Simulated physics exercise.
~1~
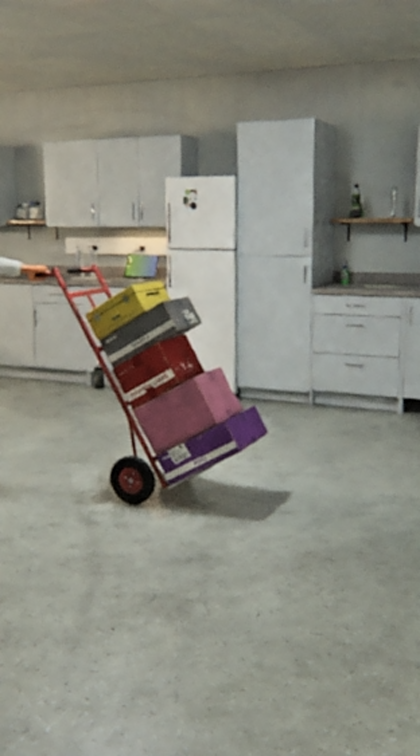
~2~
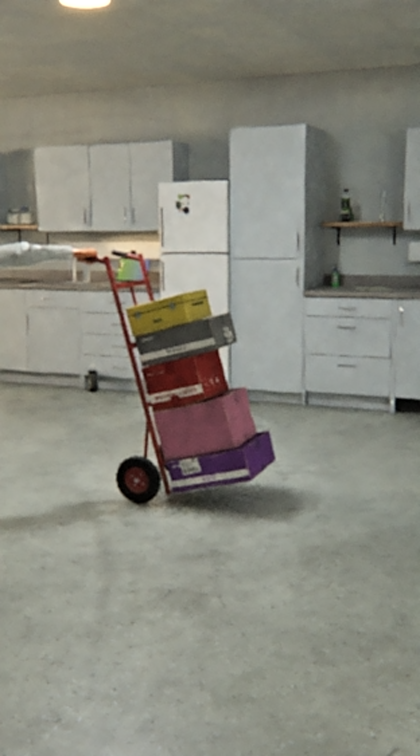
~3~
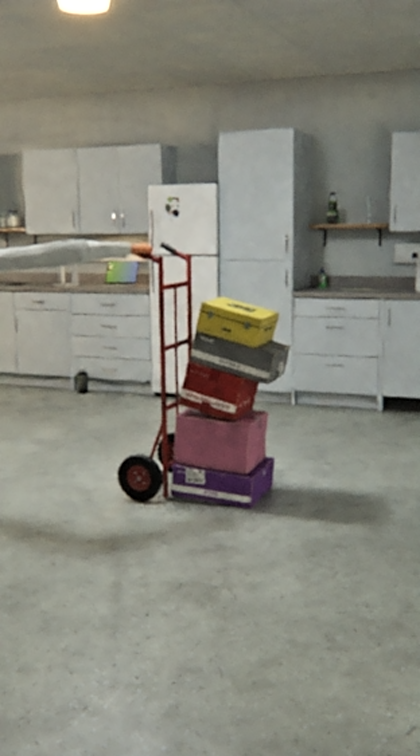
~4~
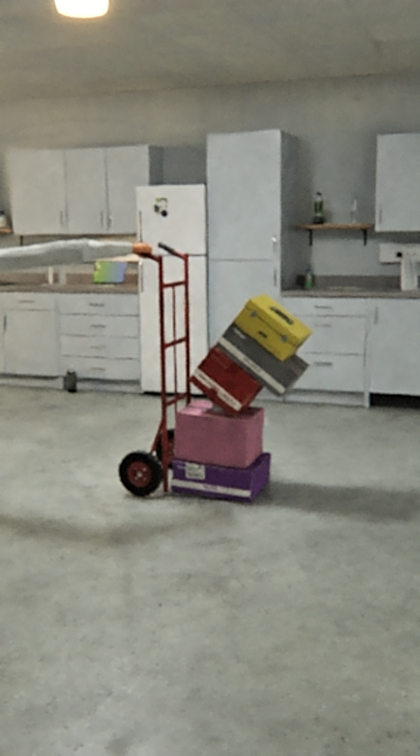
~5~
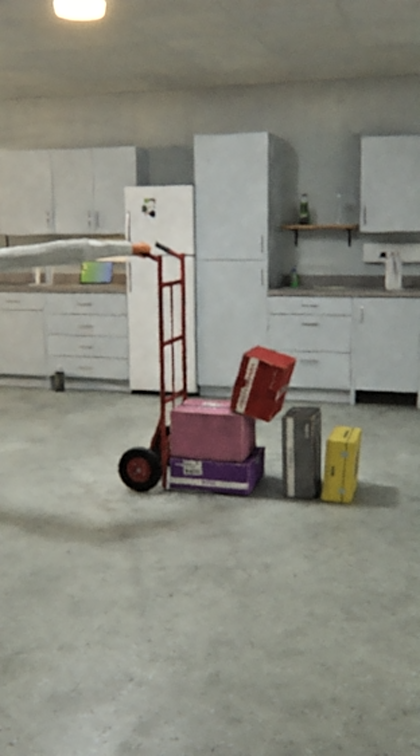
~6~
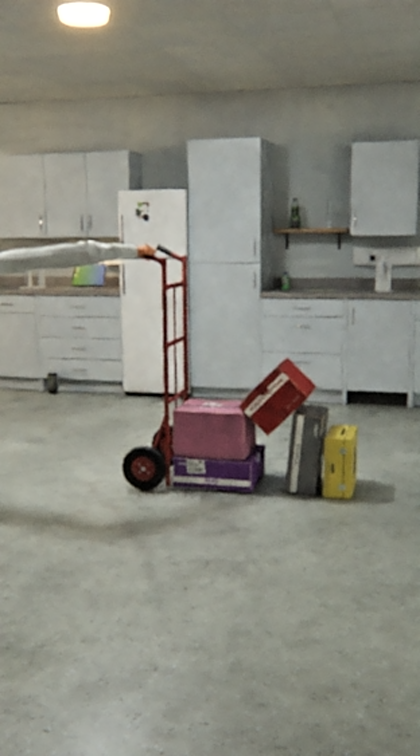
At first, a red two-wheeled hand truck leans back in a kitchen, an arm holding its handle, with a yellow toolbox, a grey parcel and a red box stacked above pink and purple parcels. The arm swings the truck upright, and the upper three pieces begin to tip to the right. They lean further together while the truck stands still. Next the yellow toolbox and grey parcel drop to the floor and stand on end, as the red box tips after them. Finally, the red box rests tilted between the pink parcel and the grey one, while the pink and purple parcels remain stacked.
